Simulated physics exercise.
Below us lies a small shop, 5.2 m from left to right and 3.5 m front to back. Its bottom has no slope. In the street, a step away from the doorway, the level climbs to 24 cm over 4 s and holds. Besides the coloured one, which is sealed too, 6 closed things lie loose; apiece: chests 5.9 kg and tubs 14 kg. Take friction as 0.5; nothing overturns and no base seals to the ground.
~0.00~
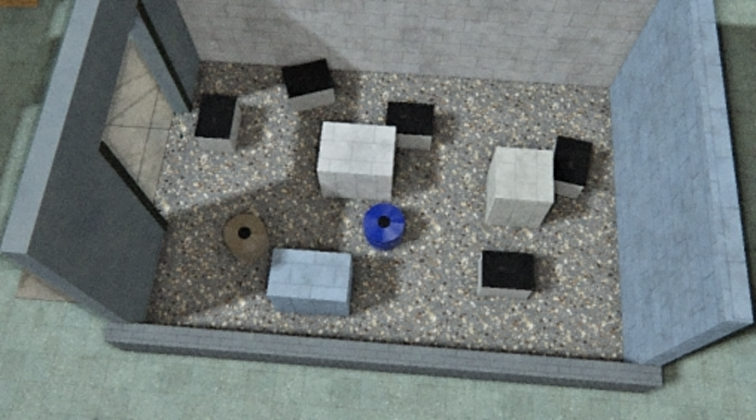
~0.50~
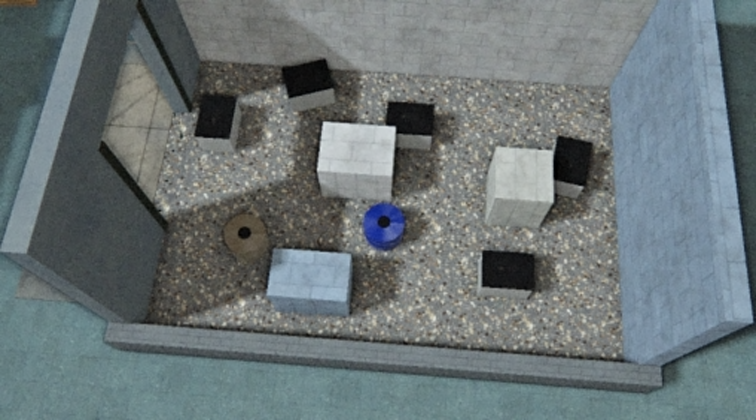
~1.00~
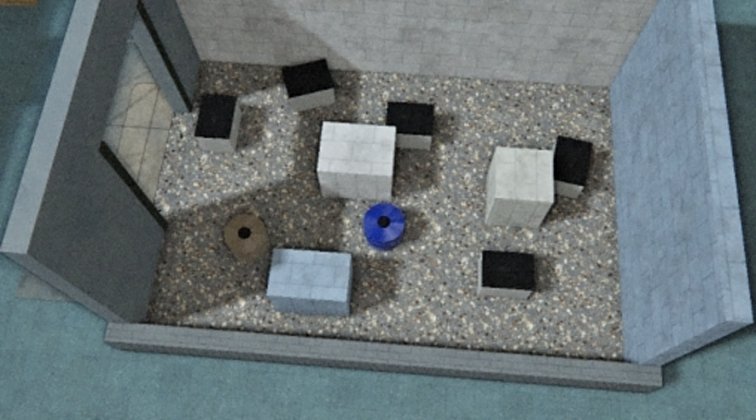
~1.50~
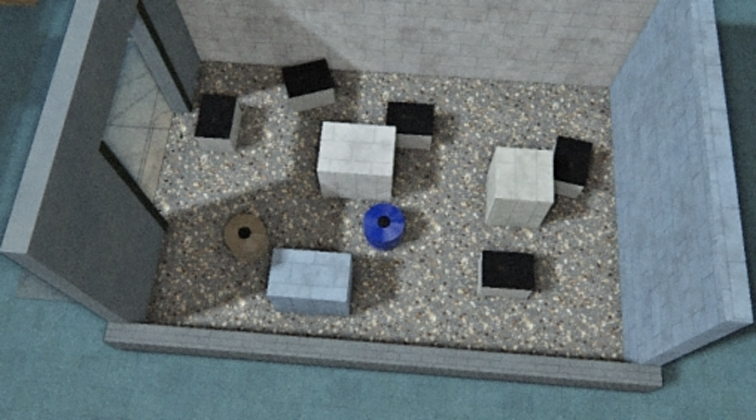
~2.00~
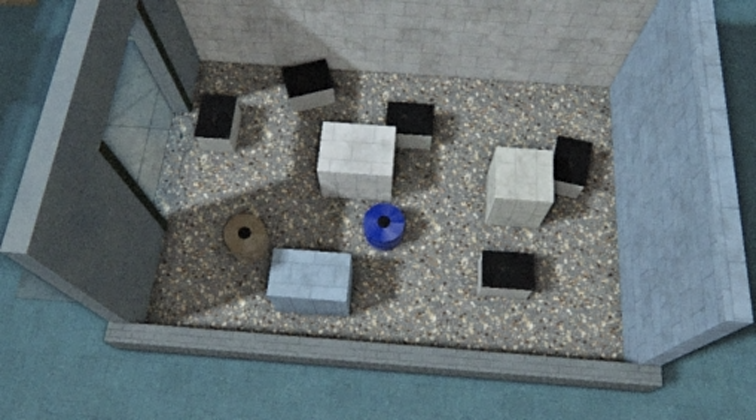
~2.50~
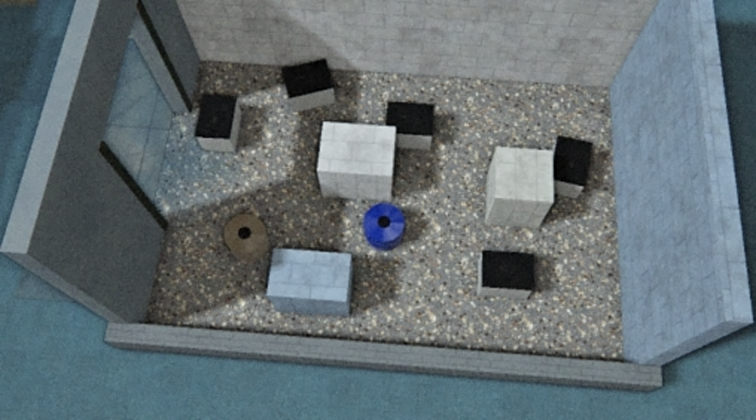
Bluish water deepens over the street around a small roofless shop, gradually covering the pale paving outside the doorway on the left. It then creeps through the opening onto the speckled floor just inside, while the blue tub, the brown tub and the black-topped boxes all stay where they are.
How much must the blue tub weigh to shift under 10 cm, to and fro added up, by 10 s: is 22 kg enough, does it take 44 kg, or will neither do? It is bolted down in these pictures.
For it, only the larger load is enough.
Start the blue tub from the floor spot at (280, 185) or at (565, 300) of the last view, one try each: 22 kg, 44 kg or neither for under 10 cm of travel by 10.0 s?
In that order: It takes the larger; only the larger holds.
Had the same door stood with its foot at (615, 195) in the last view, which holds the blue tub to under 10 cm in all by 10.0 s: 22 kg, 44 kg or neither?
Then the smaller load will do.
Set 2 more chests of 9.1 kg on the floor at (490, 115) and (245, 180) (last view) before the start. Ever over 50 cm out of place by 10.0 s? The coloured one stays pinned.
In that order: Past it, over.
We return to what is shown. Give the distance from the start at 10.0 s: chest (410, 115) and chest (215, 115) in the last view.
In turn: 40 cm, 450 cm.
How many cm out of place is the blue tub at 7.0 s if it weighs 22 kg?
About 20 cm.
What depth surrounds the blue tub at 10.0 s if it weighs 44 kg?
Roughly 10 cm.
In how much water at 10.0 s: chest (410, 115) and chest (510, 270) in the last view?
Roughly 5 and 12 cm.
After 3.5 s the blue tub would be 0 cm from its start with 22 kg and 0 cm from its start with 44 kg; 0 cm of water round it then.
After 4.5 s the blue tub would be 0 cm from its start with 22 kg and 0 cm from its start with 44 kg; 5 cm of water round it then.
After 7.0 s the blue tub would be 22 cm from its start with 22 kg and 0 cm from its start with 44 kg; 8 cm of water round it then.
After 10.0 s the blue tub would be 32 cm from its start with 22 kg and 0 cm from its start with 44 kg; 10 cm of water round it then.
